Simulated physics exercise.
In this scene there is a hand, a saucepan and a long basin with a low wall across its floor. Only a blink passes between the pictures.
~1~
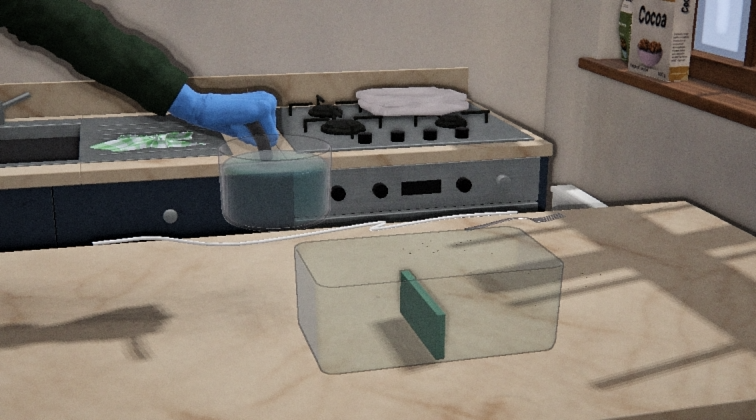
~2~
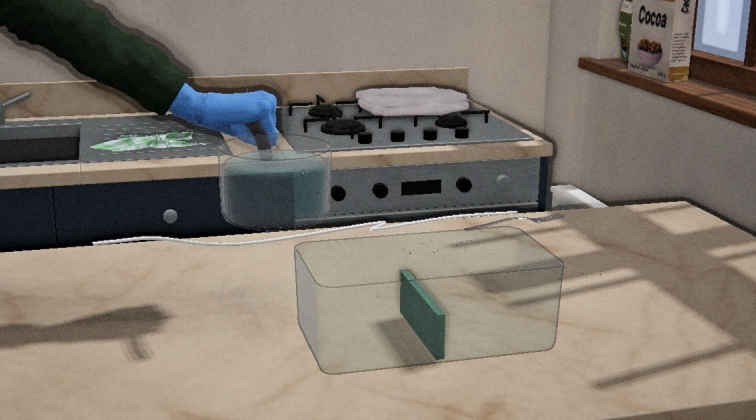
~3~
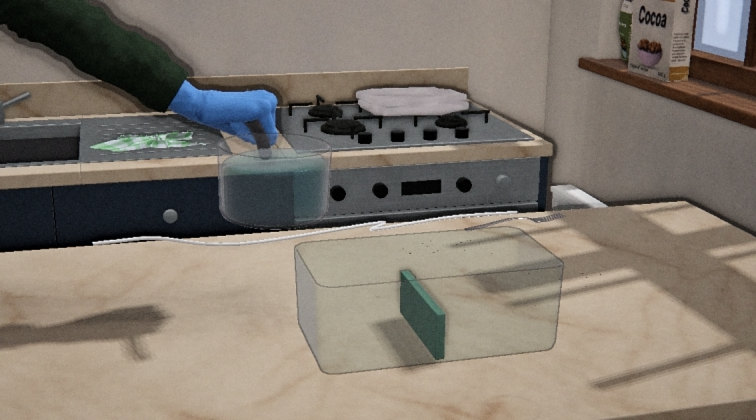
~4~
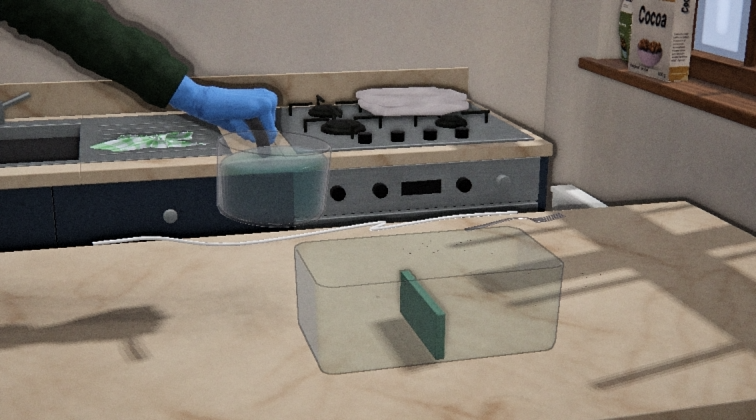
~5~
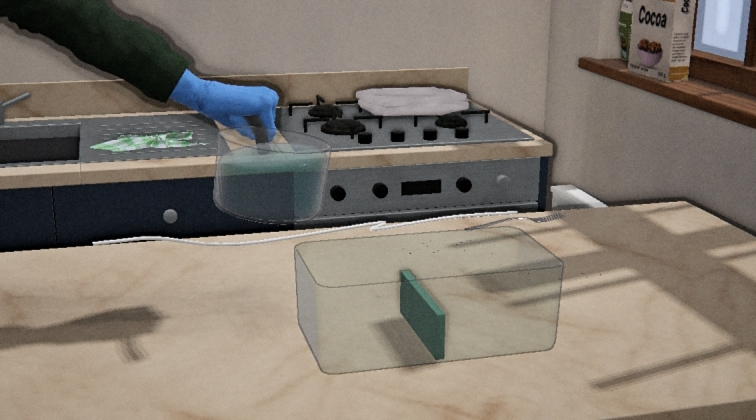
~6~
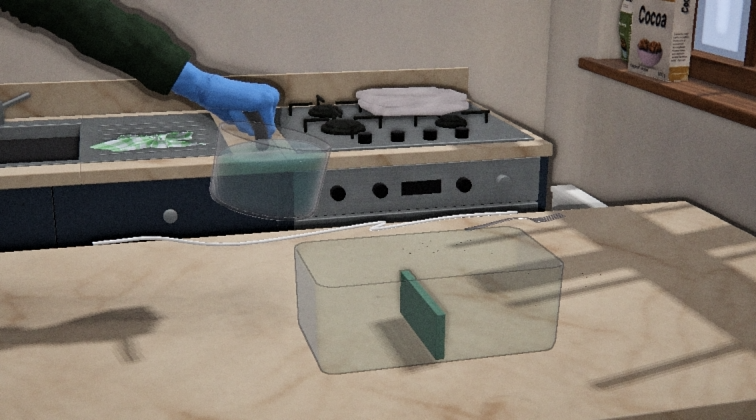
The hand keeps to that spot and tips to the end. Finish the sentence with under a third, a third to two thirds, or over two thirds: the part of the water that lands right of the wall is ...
It is a third to two thirds.
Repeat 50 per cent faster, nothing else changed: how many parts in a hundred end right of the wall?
Near 55 %.
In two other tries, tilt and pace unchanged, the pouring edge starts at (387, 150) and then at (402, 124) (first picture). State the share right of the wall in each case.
Close to 95 in a hundred, then close to 90 in a hundred.
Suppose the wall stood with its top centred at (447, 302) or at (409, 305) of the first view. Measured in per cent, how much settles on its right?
The first one comes to 10 percent, while the second comes to 80 percent.
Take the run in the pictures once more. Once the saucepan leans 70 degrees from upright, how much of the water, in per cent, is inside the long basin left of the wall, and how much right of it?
Left part: Around 0 %. Right part: Around 0 %.
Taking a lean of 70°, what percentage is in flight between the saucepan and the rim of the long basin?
Near 25 in a hundred.
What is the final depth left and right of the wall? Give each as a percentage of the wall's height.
Left near 30; right near 30.
A moment on, the saucepan is tipped part way and 73 per cent is still to pour, 1 is left of the wall and 0 right of it.
Next, the saucepan is tipped right over and 15 per cent is still to pour, 20 is left of the wall and 31 right of it.
Then the saucepan is tipped right over and 1 per cent is still to pour, 41 is left of the wall and 51 right of it.
Later the saucepan is tipped right over and 0 per cent is still to pour, 46 is left of the wall and 51 right of it.
At rest 46 per cent lies left of the wall, 51 right of it and 3 outside.
